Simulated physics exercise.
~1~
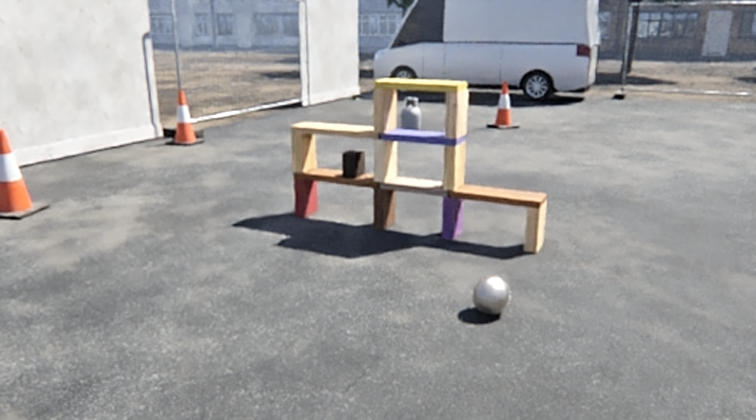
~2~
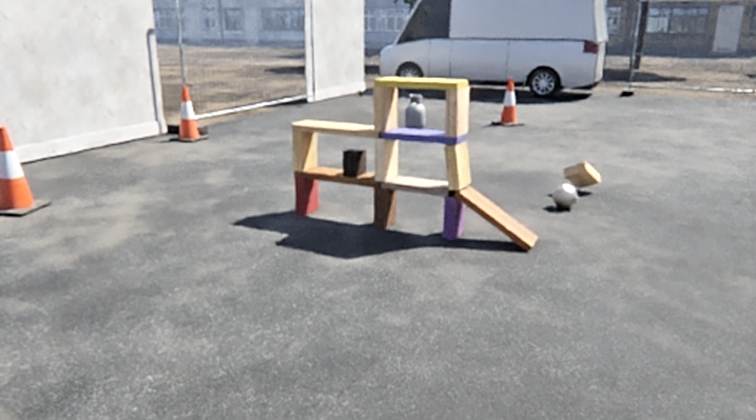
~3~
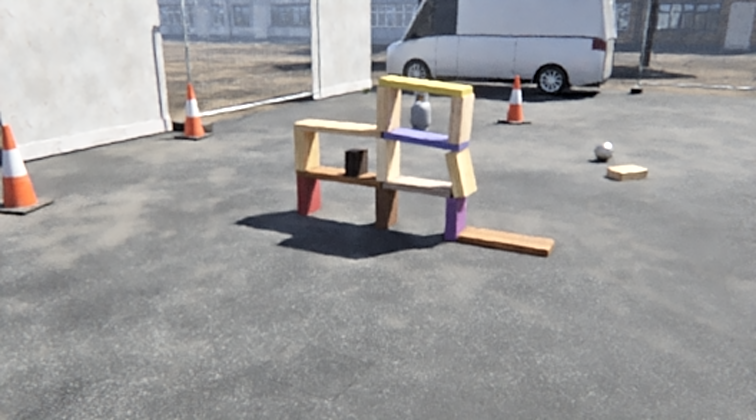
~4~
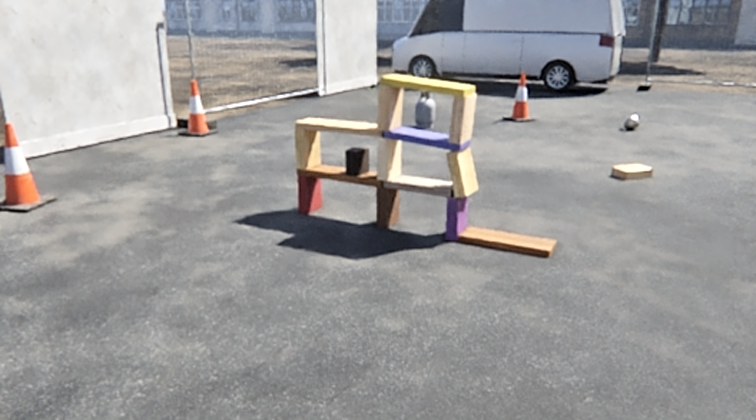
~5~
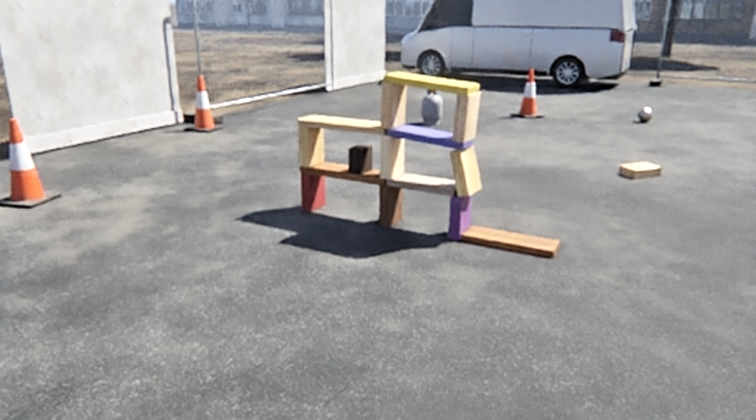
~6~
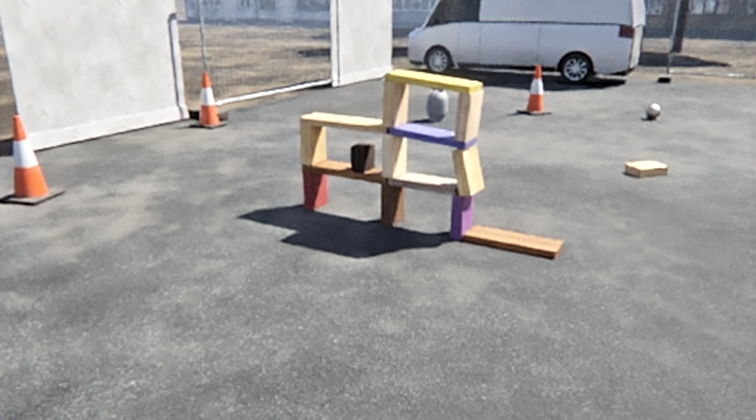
A steel ball rolls across grey tarmac toward the right end of a post-and-plank structure three levels high, seen from slightly above in a paved yard with traffic cones, pale walls and a parked white van. Red, brown and purple posts stand at its base, with blue and yellow planks higher up. The ball knocks out the pale end post, which tumbles away to the right. The orange-brown plank it held tilts down, then drops flat on the ground. The ball rolls on toward the back right, while the purple post and the slightly leaning upper levels stay standing.
